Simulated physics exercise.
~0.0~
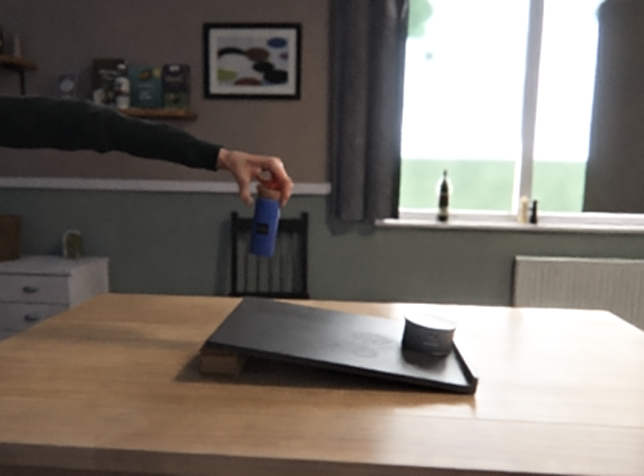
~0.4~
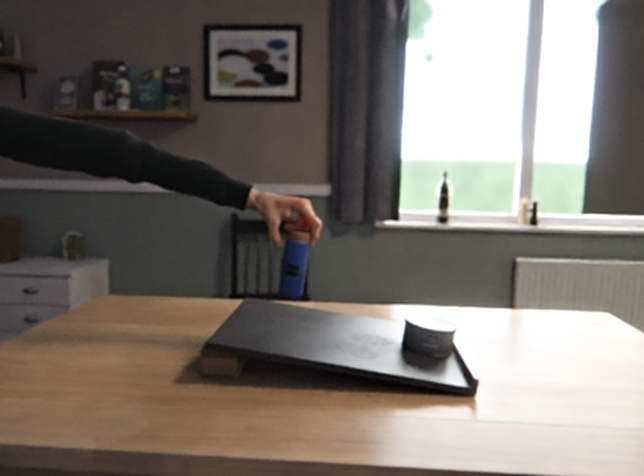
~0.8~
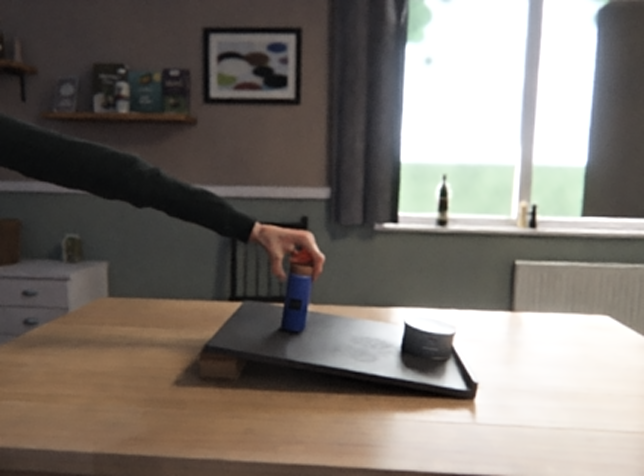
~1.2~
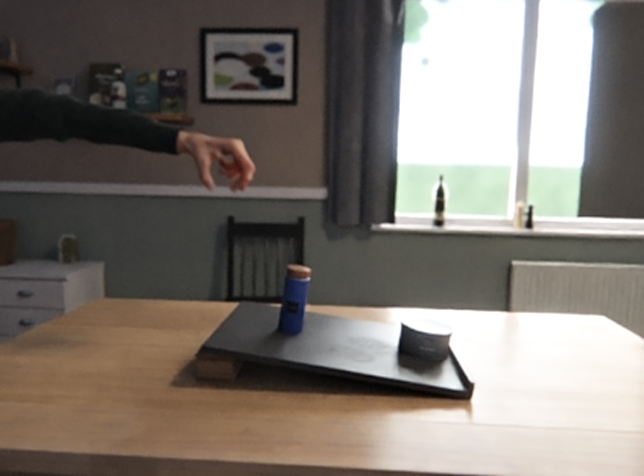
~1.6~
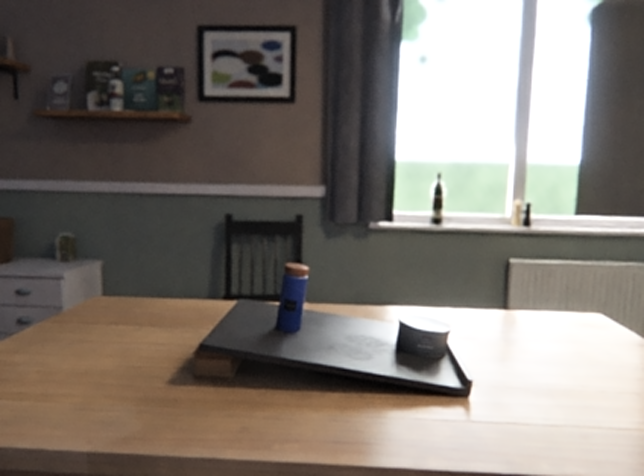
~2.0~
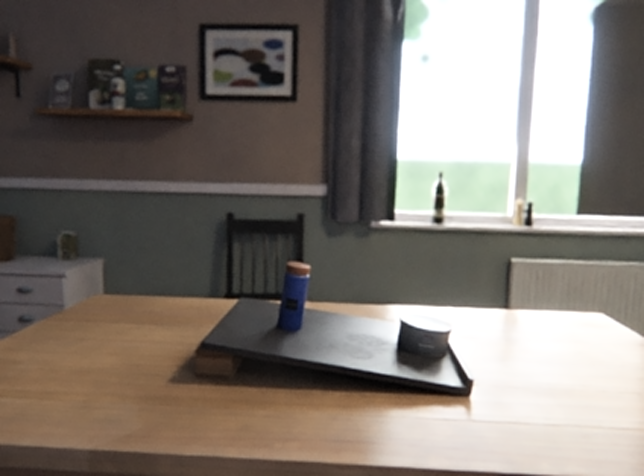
Blue shaker being lowered by a hand onto a tilted dark board, then staying put above a grey tub once released.
